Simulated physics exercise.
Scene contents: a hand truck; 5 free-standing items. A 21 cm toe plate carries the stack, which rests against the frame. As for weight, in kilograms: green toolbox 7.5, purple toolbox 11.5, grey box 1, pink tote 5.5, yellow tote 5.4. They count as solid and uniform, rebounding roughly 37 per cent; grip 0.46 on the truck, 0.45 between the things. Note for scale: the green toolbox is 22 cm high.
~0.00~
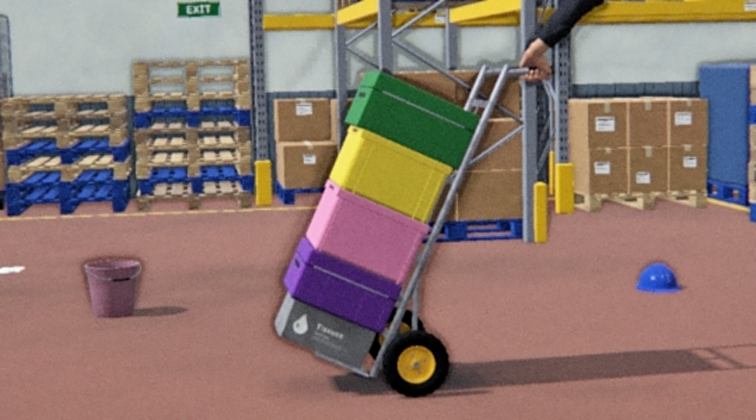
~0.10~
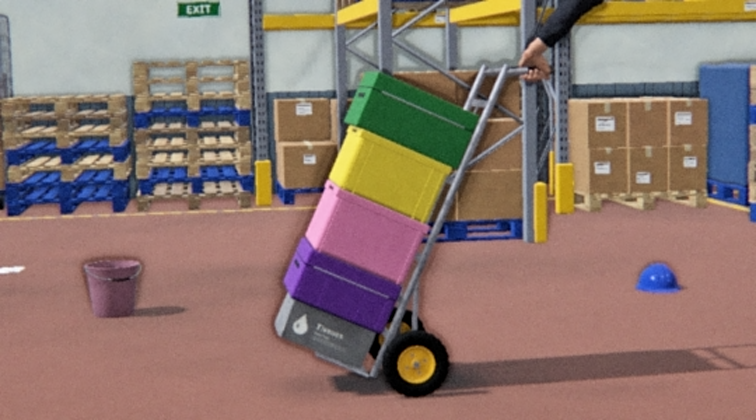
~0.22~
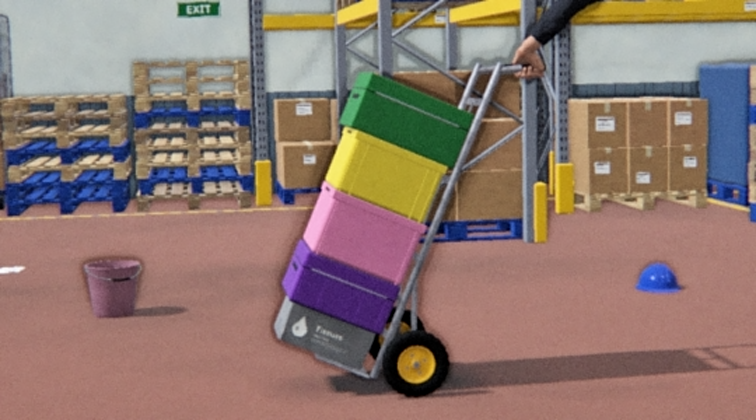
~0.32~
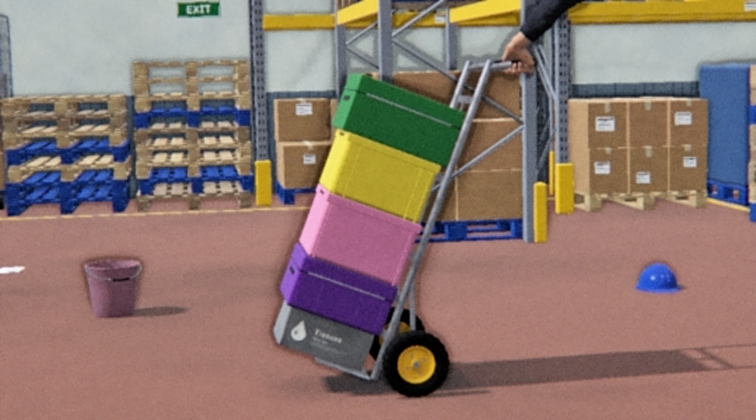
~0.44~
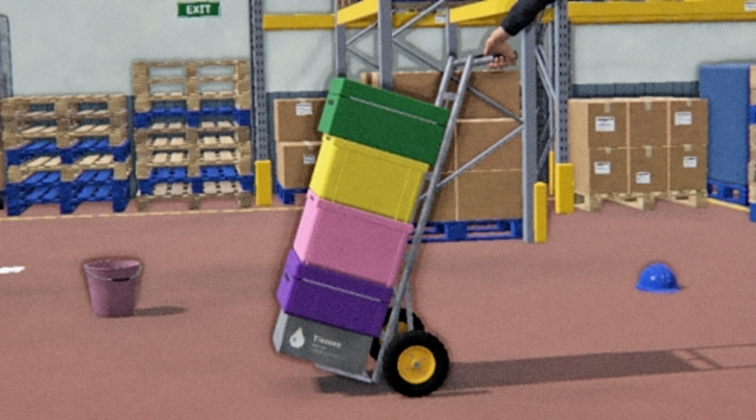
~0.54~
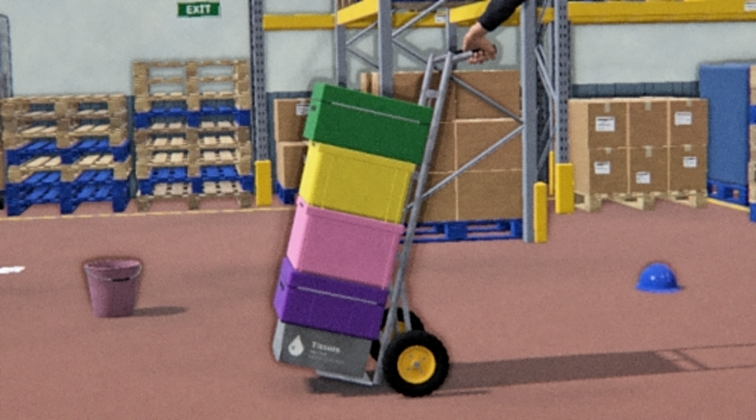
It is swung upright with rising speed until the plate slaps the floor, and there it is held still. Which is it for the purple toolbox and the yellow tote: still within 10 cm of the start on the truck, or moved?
In the end the purple toolbox changes position, and the yellow tote changes position.
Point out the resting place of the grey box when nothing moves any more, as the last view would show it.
At about (259, 347).
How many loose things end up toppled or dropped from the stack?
That makes 5.
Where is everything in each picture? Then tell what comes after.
Leaning back 25°; purple toolbox (341, 284); yellow tote (388, 174), in the first frame.
Leaning back 25°; pink tote (365, 232); green toolbox (410, 119), in the second frame.
Leaning back 24°; grey box (324, 329); pink tote (362, 233), in the third frame.
Leaning back 22°; green toolbox (397, 120); grey box (323, 332), in the fourth frame.
Leaning back 18°; pink tote (351, 238); green toolbox (382, 121), in the fifth frame.
Leaning back 14°; purple toolbox (330, 298); yellow tote (354, 181), in the sixth frame.
Around 1.34 s, truck upright; yellow tote tipped 21° against what carries it near (243, 203); purple toolbox tipped 21° against what carries it near (292, 312); green toolbox tipped 21° against what carries it.
Around 1.94 s, truck upright; green toolbox, pink tote and yellow tote now dropped from the stack; purple toolbox tipped 73° against what carries it near (223, 335); grey box tipped 68° against what carries it.
Around 2.34 s, truck upright; purple toolbox on its side near (190, 339); grey box on its side.
Finally (4.0 s), dropped from the stack, green toolbox, purple toolbox, pink tote and yellow tote; on their side or leaning hard on the truck, grey box. Final places as that camera would see them, purple toolbox near (211, 344).
